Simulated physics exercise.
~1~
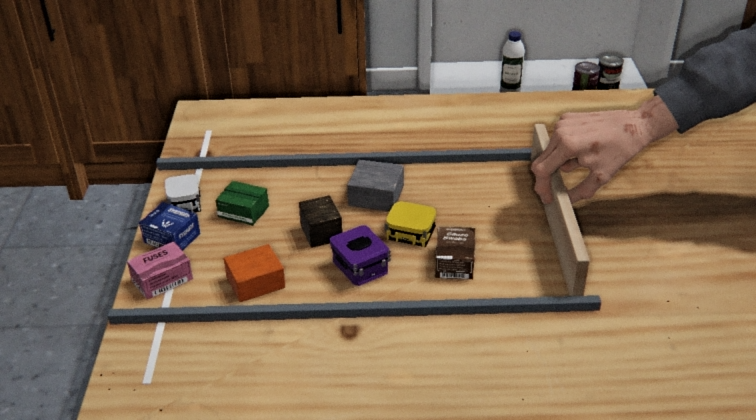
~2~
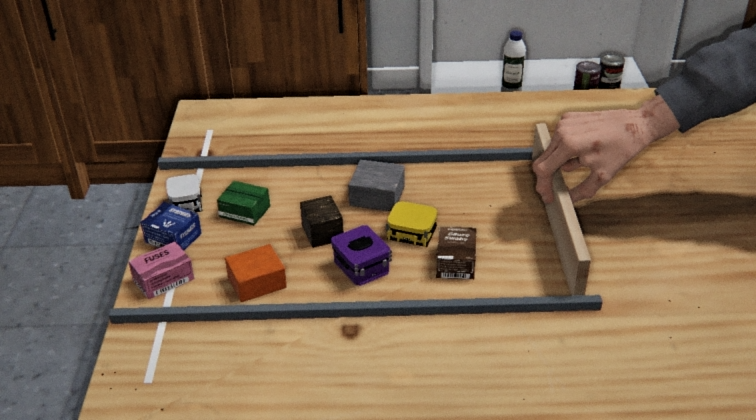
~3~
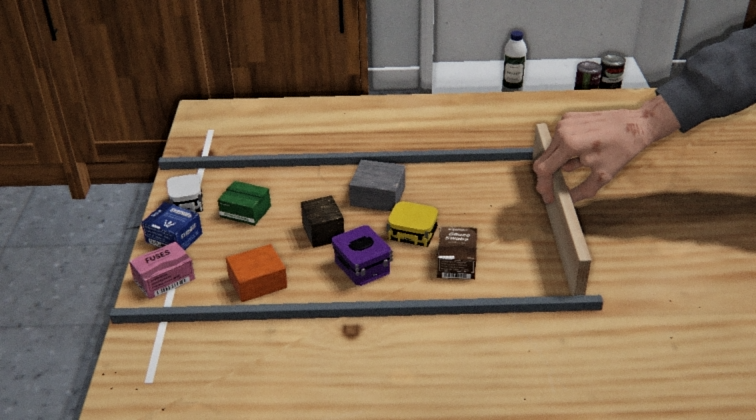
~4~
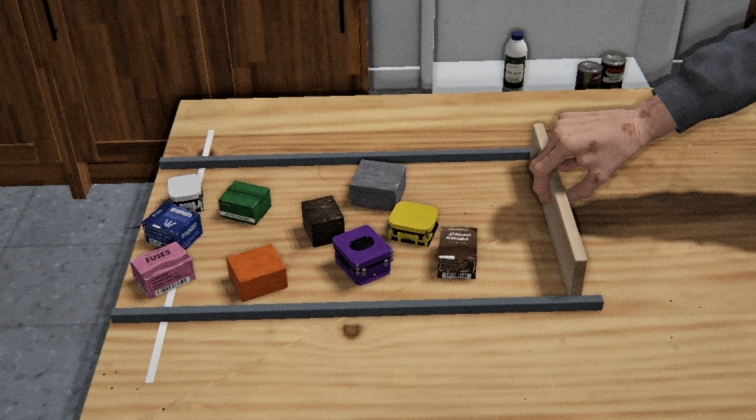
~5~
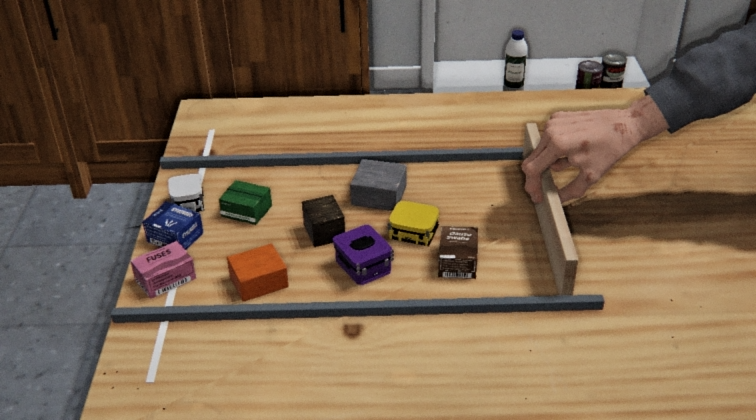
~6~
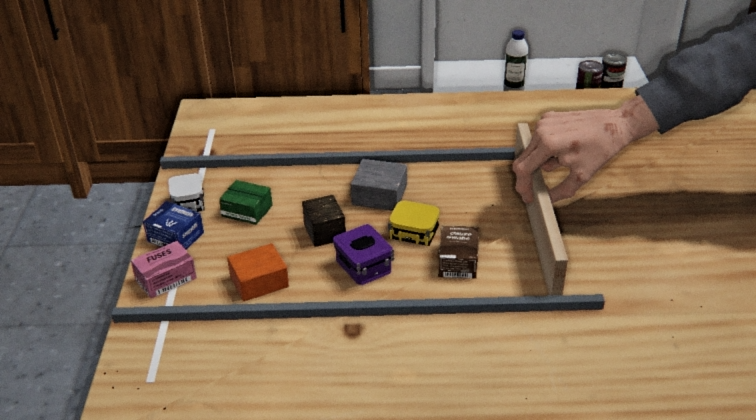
On a wooden tabletop in front of brown cabinets, small coloured boxes and cases lie scattered between two dark rails, some near a strip of white tape at the left. A hand holds a board upright at the right, keeps it still at first, then slides it slightly left while the boxes stay put.
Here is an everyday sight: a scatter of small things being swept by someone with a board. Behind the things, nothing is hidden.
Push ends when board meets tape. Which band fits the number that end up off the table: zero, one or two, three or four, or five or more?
Lost five or more.
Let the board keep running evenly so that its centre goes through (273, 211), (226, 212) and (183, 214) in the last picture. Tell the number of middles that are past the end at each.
The counts would come out as 1, 4 and 7.
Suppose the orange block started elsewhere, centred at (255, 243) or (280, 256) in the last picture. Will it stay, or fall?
First: Gone; second: Gone.
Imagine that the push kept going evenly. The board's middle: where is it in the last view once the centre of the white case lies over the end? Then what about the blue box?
The middle is at (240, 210) when it's the white case, and at (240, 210) when it's the blue box.
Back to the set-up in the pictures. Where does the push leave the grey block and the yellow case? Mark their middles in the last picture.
Near (170, 193) and (163, 234).
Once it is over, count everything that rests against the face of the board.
It's 3 of them.
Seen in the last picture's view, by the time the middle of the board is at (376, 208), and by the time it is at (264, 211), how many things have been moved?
In order, the tallies are 5 and 10.
Soon after, none off yet; blue box at rest near (174, 227); pink box at rest near (164, 269); white case at rest near (187, 194).
Then, one off so far; blue box moved about its own width near (144, 230); pink box falling near (92, 342); white case moved about its own width near (156, 195).
By the end, the number that fall off is five or more; fallen, purple case, black block, orange block, green box, white case, pink box and blue box.
